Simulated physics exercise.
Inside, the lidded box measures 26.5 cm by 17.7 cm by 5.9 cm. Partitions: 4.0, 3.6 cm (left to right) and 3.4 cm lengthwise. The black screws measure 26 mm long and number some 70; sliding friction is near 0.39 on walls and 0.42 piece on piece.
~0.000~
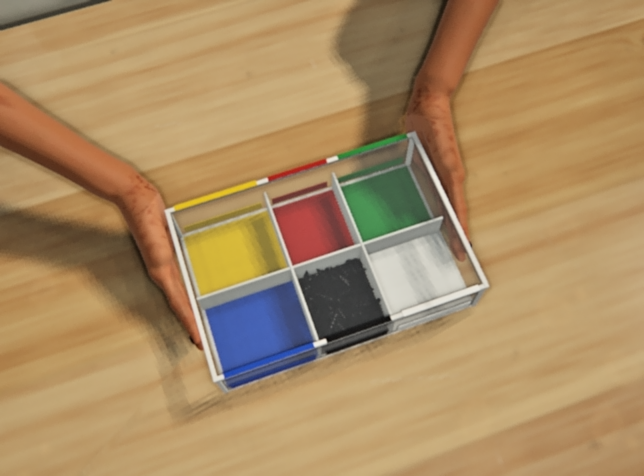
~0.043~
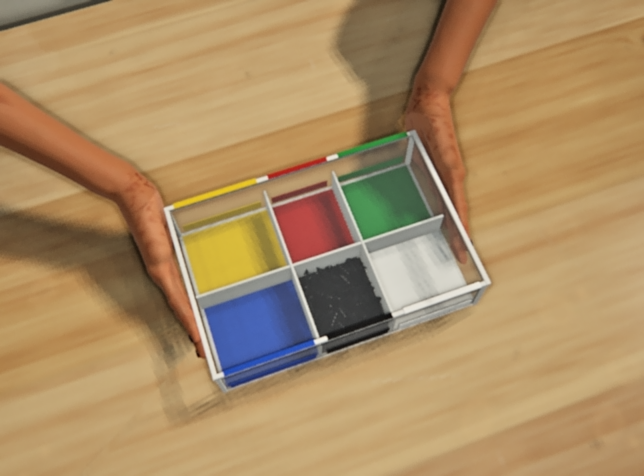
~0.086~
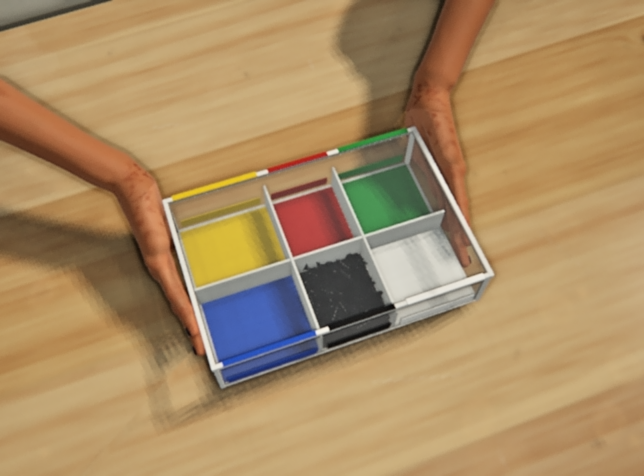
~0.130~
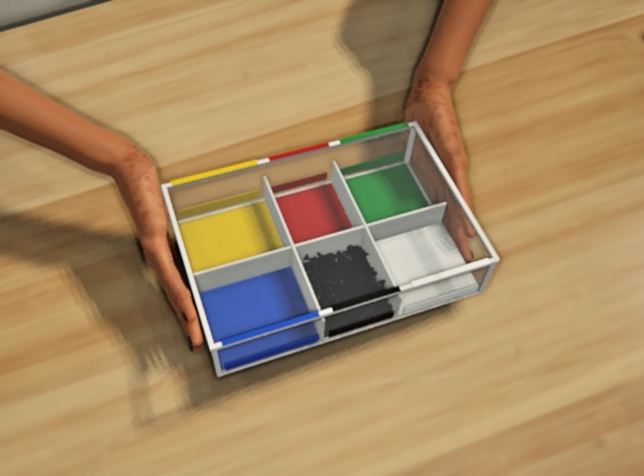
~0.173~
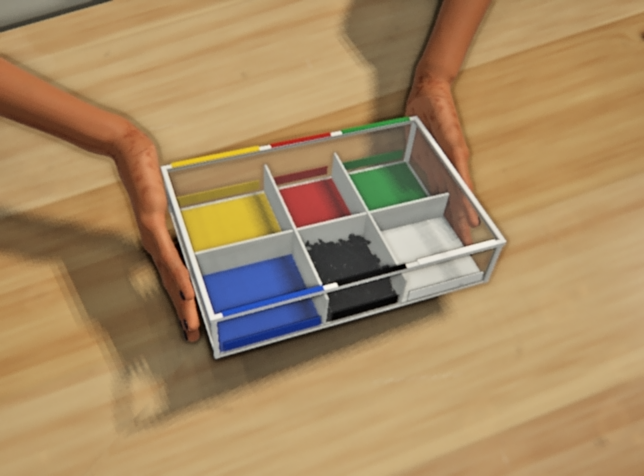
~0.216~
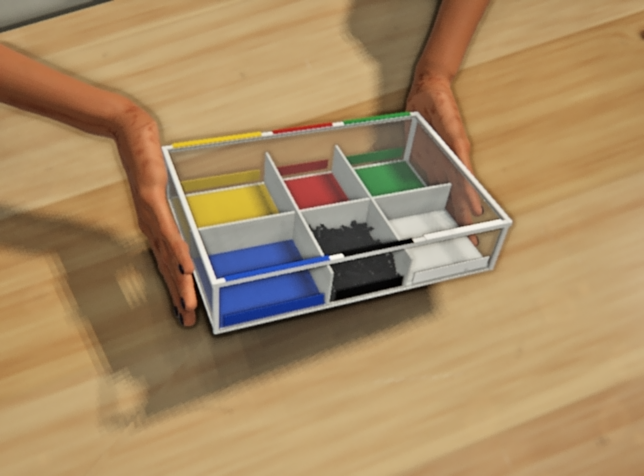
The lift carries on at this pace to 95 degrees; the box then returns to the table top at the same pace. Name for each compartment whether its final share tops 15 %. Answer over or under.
Red: Under, blue: Under, green: Over, yellow: Under, white: Under, black: Over.
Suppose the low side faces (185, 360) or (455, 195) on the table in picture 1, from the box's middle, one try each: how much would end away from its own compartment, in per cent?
About 55 and 65 per cent.
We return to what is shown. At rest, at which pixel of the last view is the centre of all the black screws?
Around (375, 197).
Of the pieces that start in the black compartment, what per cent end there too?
Some 30 per cent.
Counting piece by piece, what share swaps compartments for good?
About 70 per cent.
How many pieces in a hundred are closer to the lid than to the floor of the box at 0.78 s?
About 80 per cent.
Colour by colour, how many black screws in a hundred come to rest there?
Red 5, blue 0, green 60, yellow 0, white 5, black 30.
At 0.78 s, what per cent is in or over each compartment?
Red 15; blue 0; green 10; yellow 0; white 5; black 70.
After 0.78 s, tilt 94 degrees; red 15 %, green 10 %, white 5 %, black 70 %.
After 1.16 s, tilt 39 degrees; red 5 %, green 60 %, white 5 %, black 30 %.
After 1.62 s, tilt 0 degrees; red 5 %, green 60 %, white 5 %, black 30 %.
At rest (2.2 s), red 5 %, blue 0 %, green 60 %, yellow 0 %, white 5 %, black 30 %.
